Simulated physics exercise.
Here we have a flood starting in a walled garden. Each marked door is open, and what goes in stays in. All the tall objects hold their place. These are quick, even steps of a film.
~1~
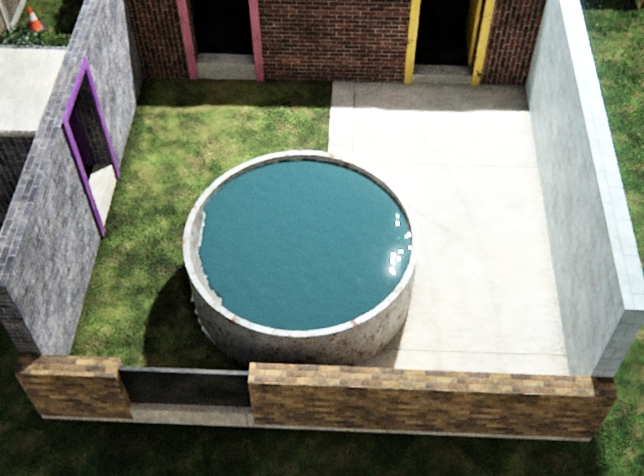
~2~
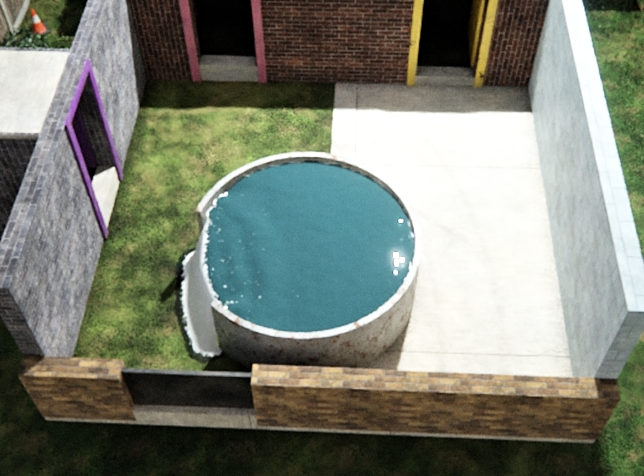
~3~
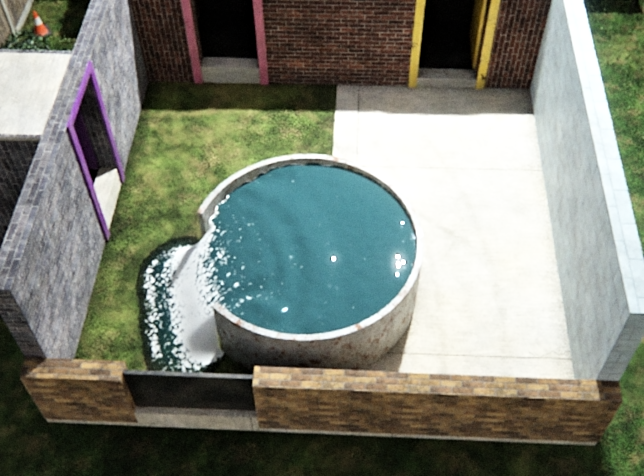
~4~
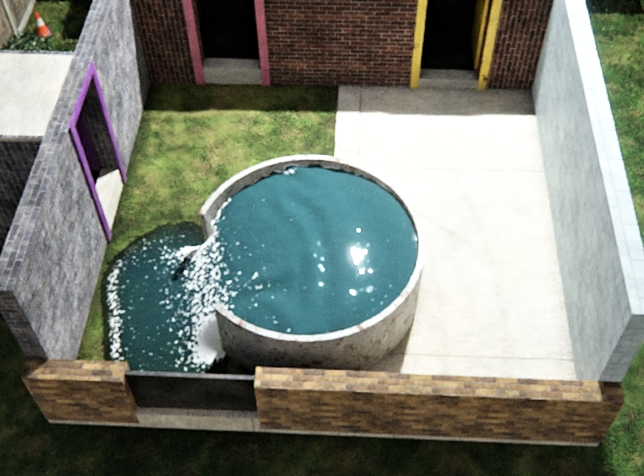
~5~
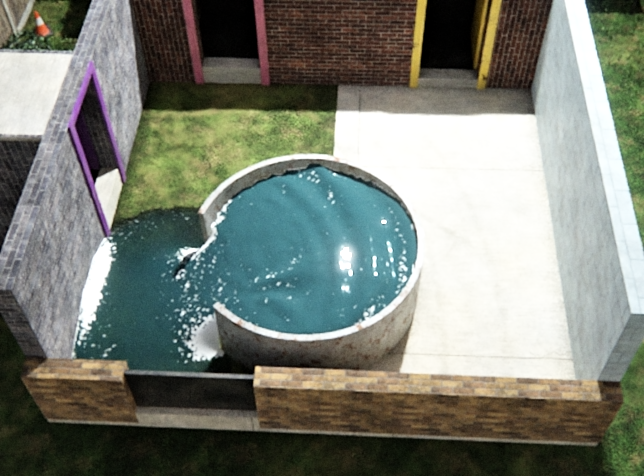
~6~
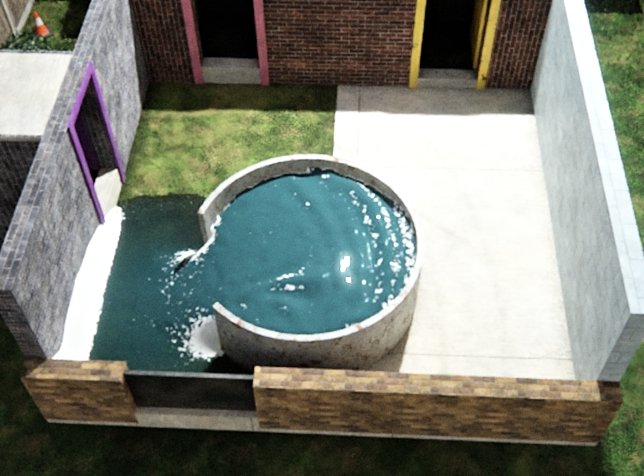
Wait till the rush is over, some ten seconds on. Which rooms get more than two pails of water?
One by one: The purple door admits no more than that; the pink door admits no more than that; the yellow door admits no more than that.
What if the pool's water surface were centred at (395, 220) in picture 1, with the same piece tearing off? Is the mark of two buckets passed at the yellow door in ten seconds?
My reading: Yellow door floods.
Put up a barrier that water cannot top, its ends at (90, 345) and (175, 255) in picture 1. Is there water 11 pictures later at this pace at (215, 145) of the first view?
There: Wet.
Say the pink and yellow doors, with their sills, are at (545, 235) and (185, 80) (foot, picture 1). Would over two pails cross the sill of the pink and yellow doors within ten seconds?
My reading: Pink door keeps below it, yellow door passes that mark.
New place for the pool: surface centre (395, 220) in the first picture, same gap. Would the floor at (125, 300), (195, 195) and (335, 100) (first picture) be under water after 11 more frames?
In turn: Flooded, awash, dry.
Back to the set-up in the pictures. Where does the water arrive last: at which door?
The yellow one.
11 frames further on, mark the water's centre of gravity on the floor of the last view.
I would point to (230, 289).
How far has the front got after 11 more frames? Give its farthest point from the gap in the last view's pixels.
Near (149, 87).
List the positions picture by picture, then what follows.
In the first frame, still water in the pool at (301, 240).
In the second frame, the front is at a hidden place, out from the gap at (200, 287).
In the third frame, water pours out at (202, 292) and has run to a hidden place.
In the fourth frame, the front is at a hidden place, out from the gap at (204, 294).
In the fifth frame, the front is at a hidden place, out from the gap at (203, 294).
In the sixth frame, water pours out at (203, 294) and has run to (116, 209).
A moment on, water covers 20 % of the floor; the purple door wet at the sill, nothing in, the pink door not reached, the yellow door not reached.
Next, water covers 35 % of the floor; the purple door wet at the sill, nothing in, the pink door not reached, the yellow door not reached.
Then, water covers 65 % of the floor; the purple door wet at the sill, nothing in, the pink door wet at the sill, nothing in, the yellow door not reached.
Later, water covers 95 % of the floor; the purple door wet at the sill, nothing in, the pink door wet at the sill, nothing in, the yellow door wet at the sill, nothing in.
In the end, water covers 100 % of the floor; the purple door wet at the sill, nothing in, the pink door wet at the sill, nothing in, the yellow door under two buckets in.
